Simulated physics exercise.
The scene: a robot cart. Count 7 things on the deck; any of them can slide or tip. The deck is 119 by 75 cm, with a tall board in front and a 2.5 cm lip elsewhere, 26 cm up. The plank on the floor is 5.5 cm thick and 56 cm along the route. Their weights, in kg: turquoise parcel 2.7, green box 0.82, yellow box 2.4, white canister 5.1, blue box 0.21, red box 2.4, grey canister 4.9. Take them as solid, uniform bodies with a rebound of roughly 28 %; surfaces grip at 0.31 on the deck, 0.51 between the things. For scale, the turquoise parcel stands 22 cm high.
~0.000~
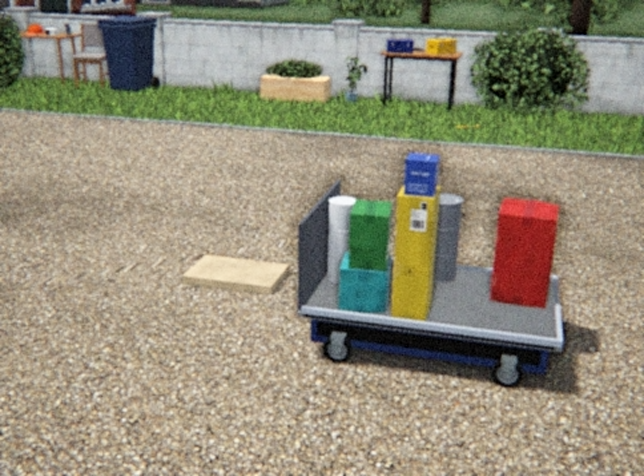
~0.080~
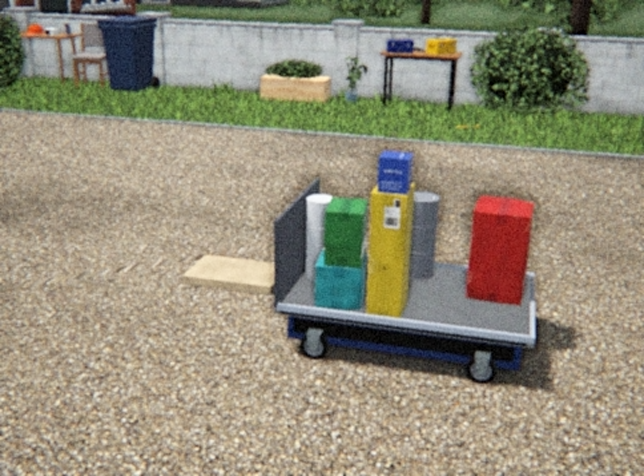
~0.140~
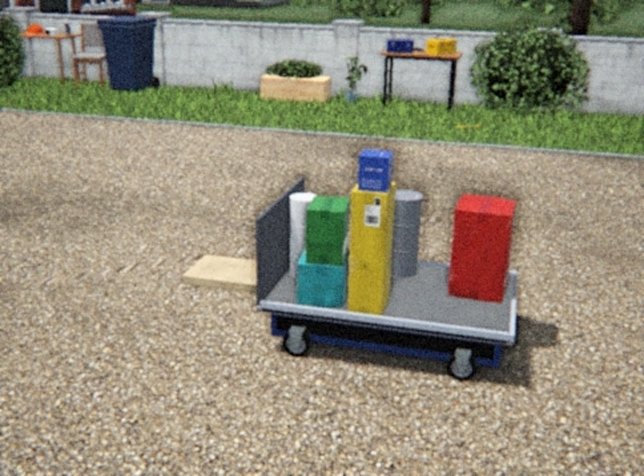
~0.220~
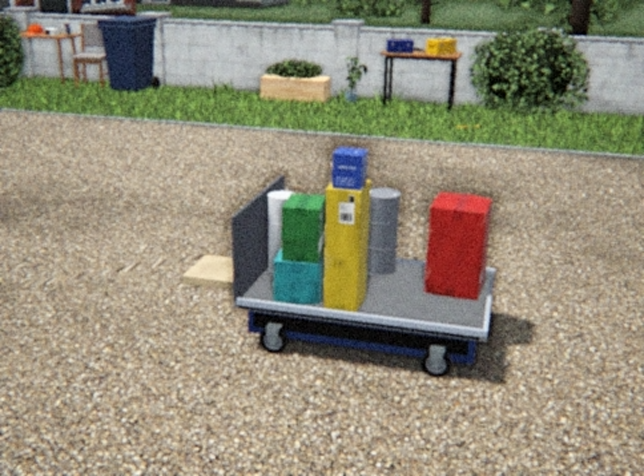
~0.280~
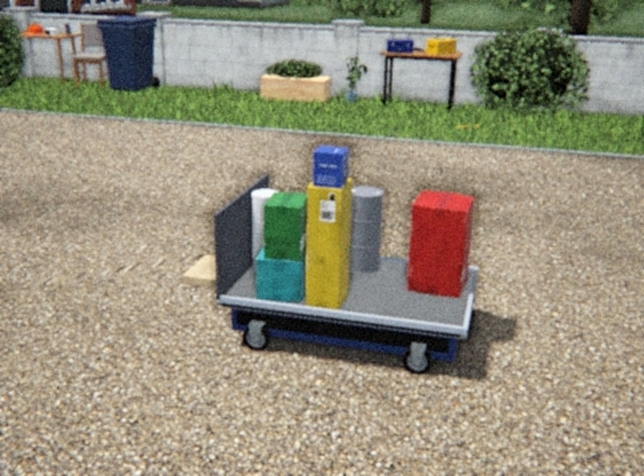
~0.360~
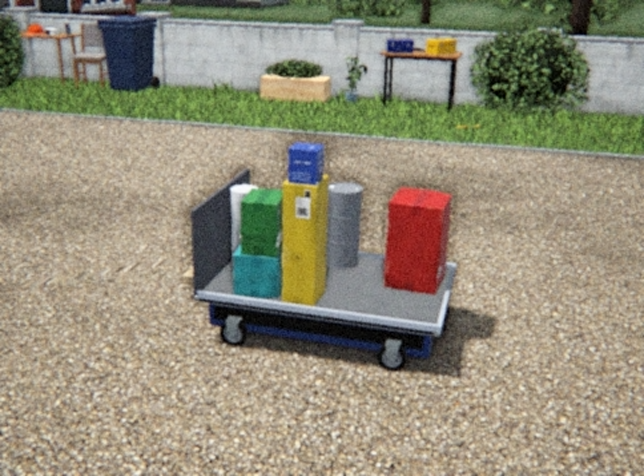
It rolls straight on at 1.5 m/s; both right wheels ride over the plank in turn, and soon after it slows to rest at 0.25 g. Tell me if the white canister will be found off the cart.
The white canister stays on the cart.
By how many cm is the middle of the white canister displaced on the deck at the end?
Some 30 cm.
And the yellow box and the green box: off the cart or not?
The yellow box is still on the deck; the green box ends off the cart.
Around 0.76 s, cart has run 114 cm; white canister at 33° to upright near (150, 221); grey canister at 27° to upright; green box shifted 13 cm.
Around 1.36 s, cart has run 204 cm; green box now off the cart; white canister on its side near (52, 235); grey canister on its side.
Around 2.06 s, cart has run 264 cm; white canister on its side; grey canister on its side; blue box at 19° to upright.
Finally (3.9 s), off the cart, green box; on their side or leaning hard on the deck, white canister, blue box and grey canister; not toppled but over 10 cm from the start, yellow box; the other 2 still in place (within 10 cm).
